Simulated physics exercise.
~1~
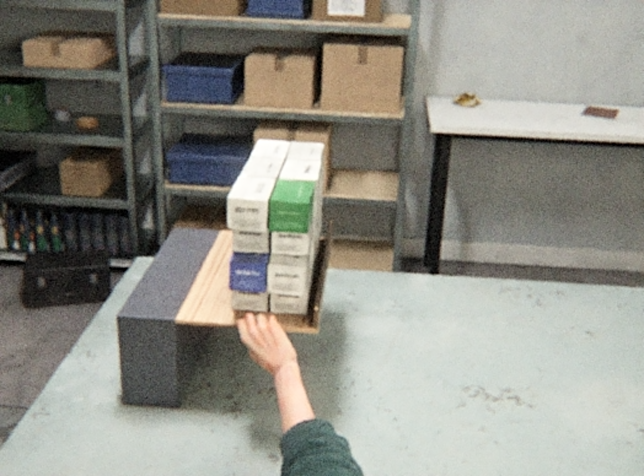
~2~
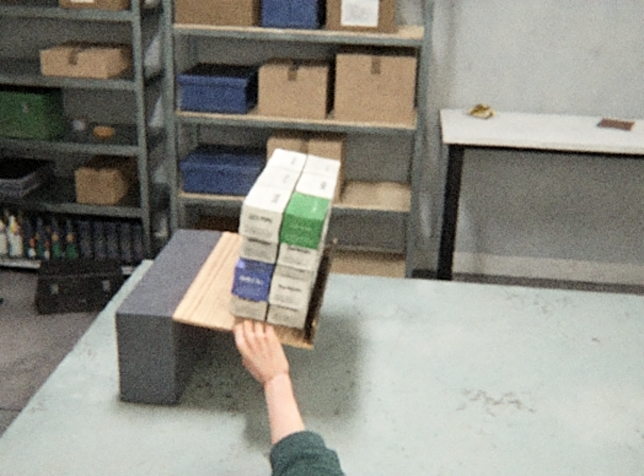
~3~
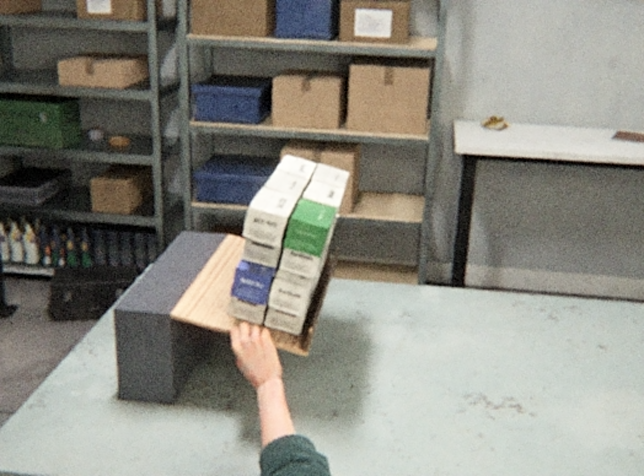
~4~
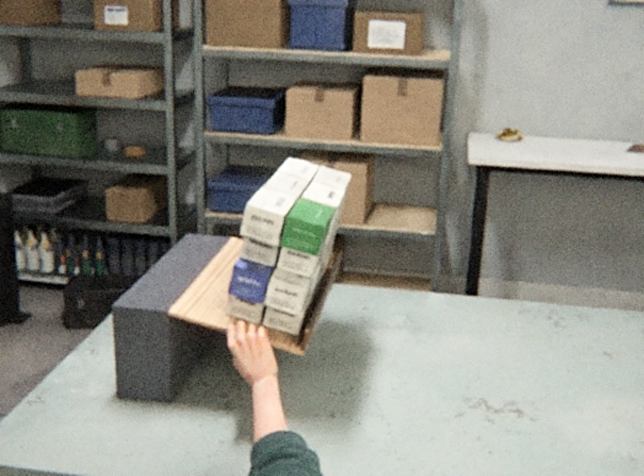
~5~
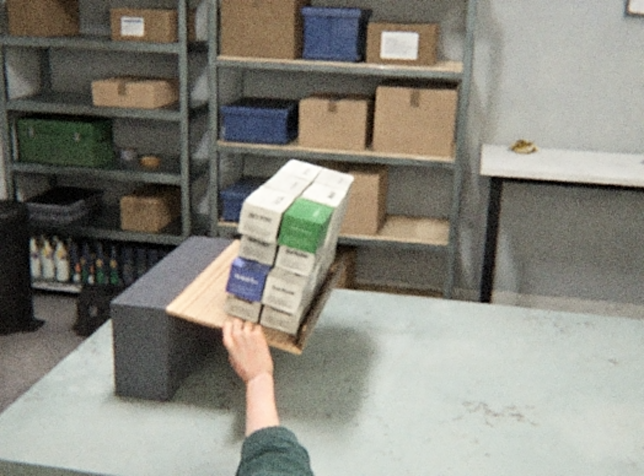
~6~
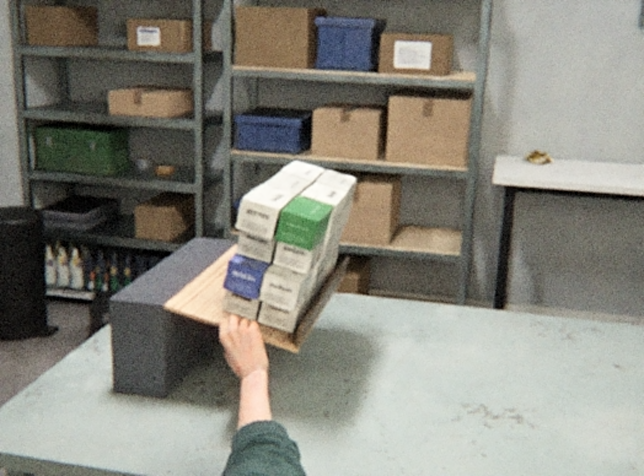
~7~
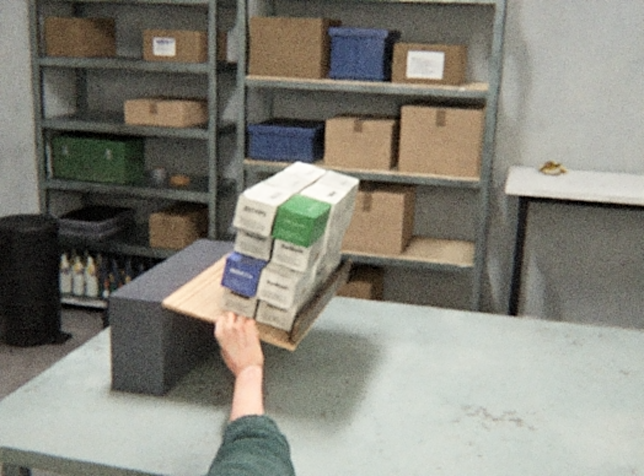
A wooden tray stacked with white packets, one showing a green label near the top right and another a blue one lower left, juts from a dark grey block on a pale green table. The view is from slightly above, with shelves of brown and blue boxes behind, and drifts gradually sideways. A hand in a dark green sleeve reaches to the tray's near edge. The tray droops a little toward its outer side, and the packets lean with it. Then it stops, the hand stays there, and the tilted stack remains aboard, with none fallen off.
